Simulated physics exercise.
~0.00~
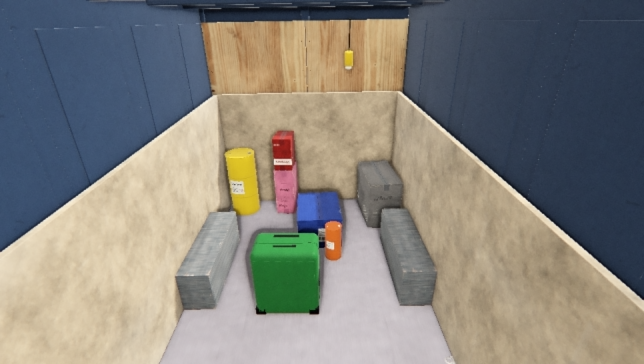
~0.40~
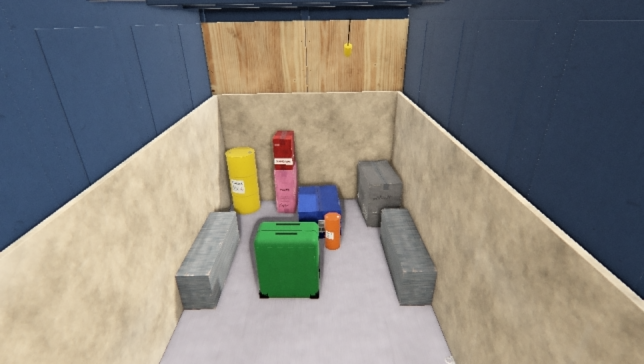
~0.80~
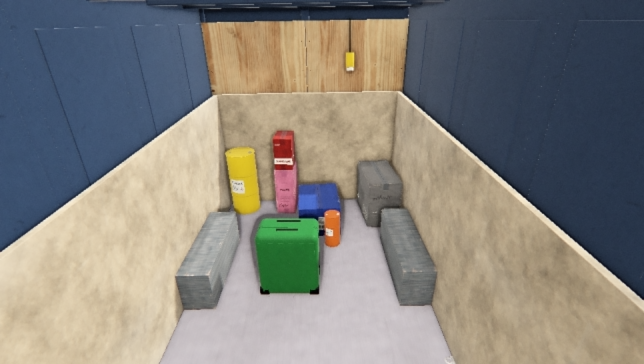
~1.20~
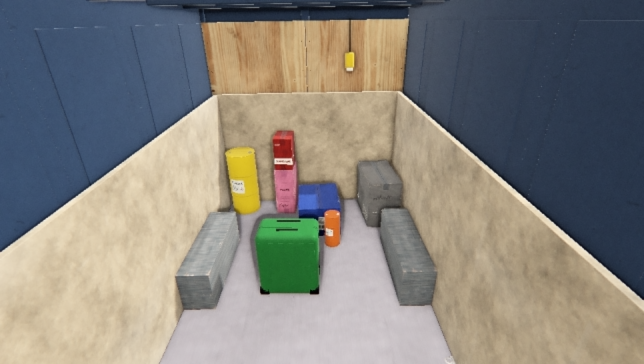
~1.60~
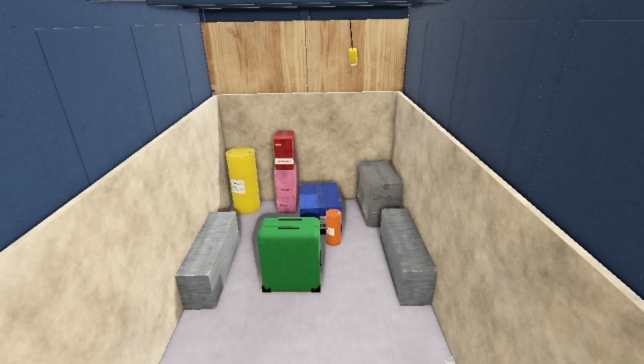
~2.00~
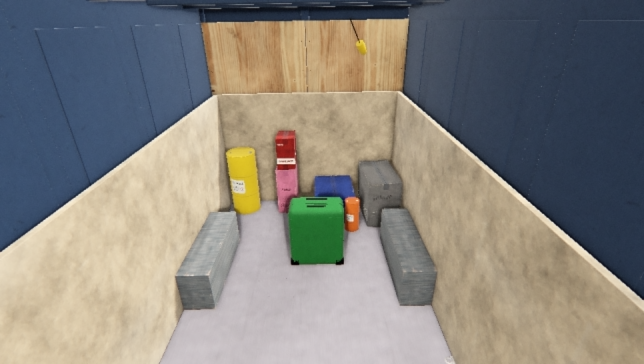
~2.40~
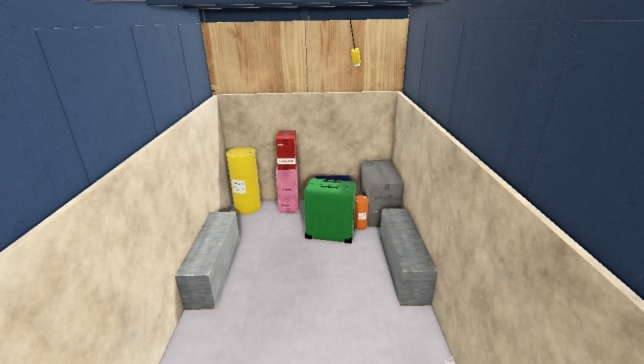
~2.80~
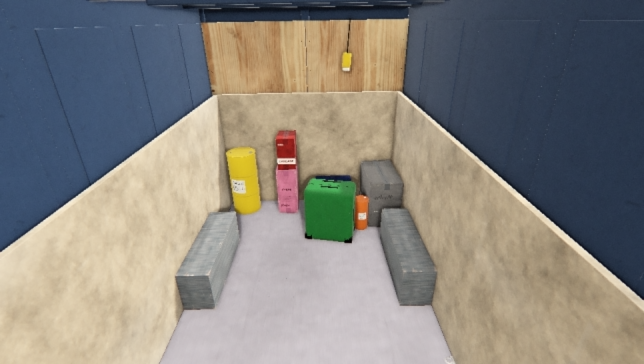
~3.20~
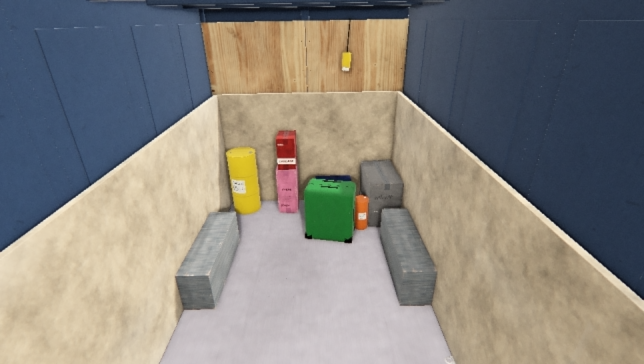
Green suitcase sliding forwards, then right with a blue box and orange canister, all ending upright beside a grey box.
